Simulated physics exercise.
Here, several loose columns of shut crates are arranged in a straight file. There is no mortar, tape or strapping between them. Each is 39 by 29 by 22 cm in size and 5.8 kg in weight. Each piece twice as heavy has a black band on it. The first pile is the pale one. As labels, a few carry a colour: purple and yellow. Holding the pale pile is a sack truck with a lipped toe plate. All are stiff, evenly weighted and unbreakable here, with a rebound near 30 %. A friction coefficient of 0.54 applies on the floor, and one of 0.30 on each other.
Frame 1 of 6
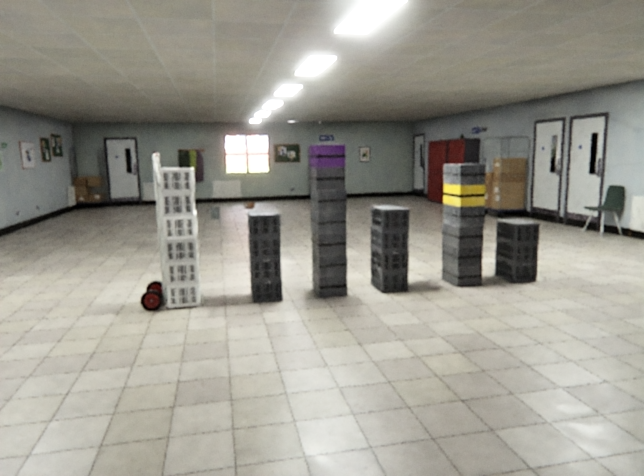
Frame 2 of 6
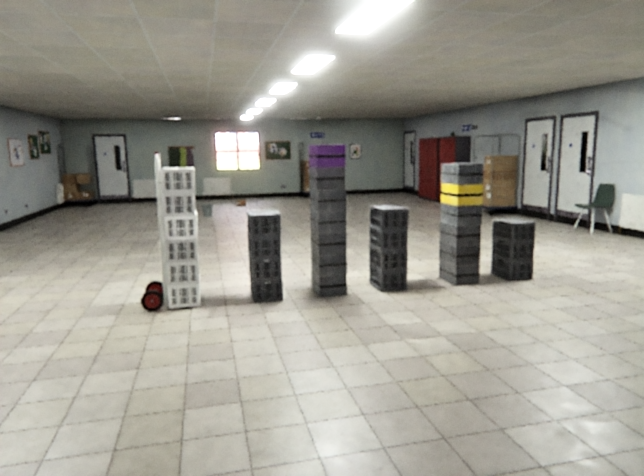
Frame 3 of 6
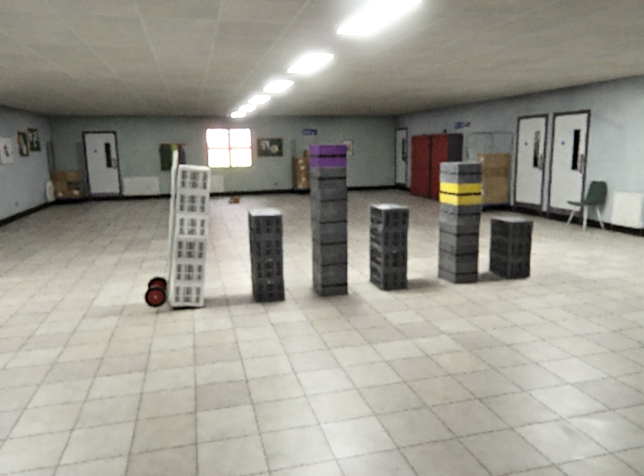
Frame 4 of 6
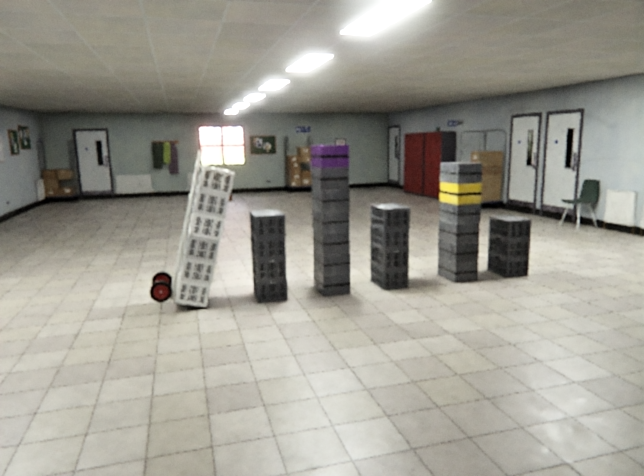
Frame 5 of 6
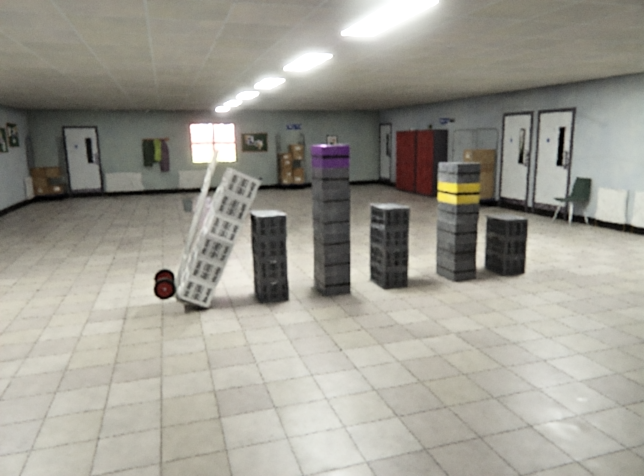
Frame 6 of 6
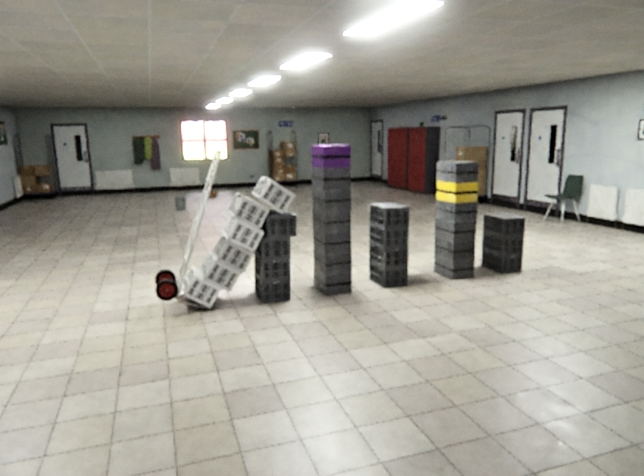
A hand truck tilts rightward and its stack of pale crates leans onto the dark stack beside it.
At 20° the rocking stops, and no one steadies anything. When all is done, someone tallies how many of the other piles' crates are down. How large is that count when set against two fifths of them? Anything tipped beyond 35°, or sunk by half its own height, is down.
The count ends up below two fifths.
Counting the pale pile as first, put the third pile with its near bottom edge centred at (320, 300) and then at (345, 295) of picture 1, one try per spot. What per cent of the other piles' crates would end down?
Try 1: 0 %; try 2: 0 %.
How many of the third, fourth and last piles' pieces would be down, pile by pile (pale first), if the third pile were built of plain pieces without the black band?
Down at the end: Third pile 6, fourth pile 4, last pile 2.
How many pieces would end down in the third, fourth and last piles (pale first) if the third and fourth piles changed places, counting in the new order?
Down tally in the new order: Third = 0, fourth = 0, last = 0.
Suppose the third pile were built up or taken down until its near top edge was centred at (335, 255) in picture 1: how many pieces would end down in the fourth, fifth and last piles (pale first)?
You'd get fourth 2, fifth 0 and last 0.
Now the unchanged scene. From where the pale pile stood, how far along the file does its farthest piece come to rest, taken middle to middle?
Distance along: Near 120 cm.
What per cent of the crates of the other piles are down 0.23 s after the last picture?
At that instant, 0 percent.
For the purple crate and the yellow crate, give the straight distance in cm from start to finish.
The purple one ends around 10 cm from its start and the yellow one around 0 cm.
Then, 0.09 s on from the sixth picture, 2 of the pale pile down; none of the 24 other crates down, 3 disturbed.
Then, 0.23 s on from the sixth picture, 6 of the pale pile down; none of the 24 other crates down, 4 disturbed.
Then, 0.45 s on from the sixth picture, 6 of the pale pile down; none of the 24 other crates down, 7 disturbed.
Finally, 6 of the pale pile down; none of the 24 other crates down, 9 disturbed; purple crate displaced 7 cm; yellow crate unmoved. That is 0 per cent. Seen by the last camera, middles, purple crate near (337, 156), yellow crate near (457, 191).
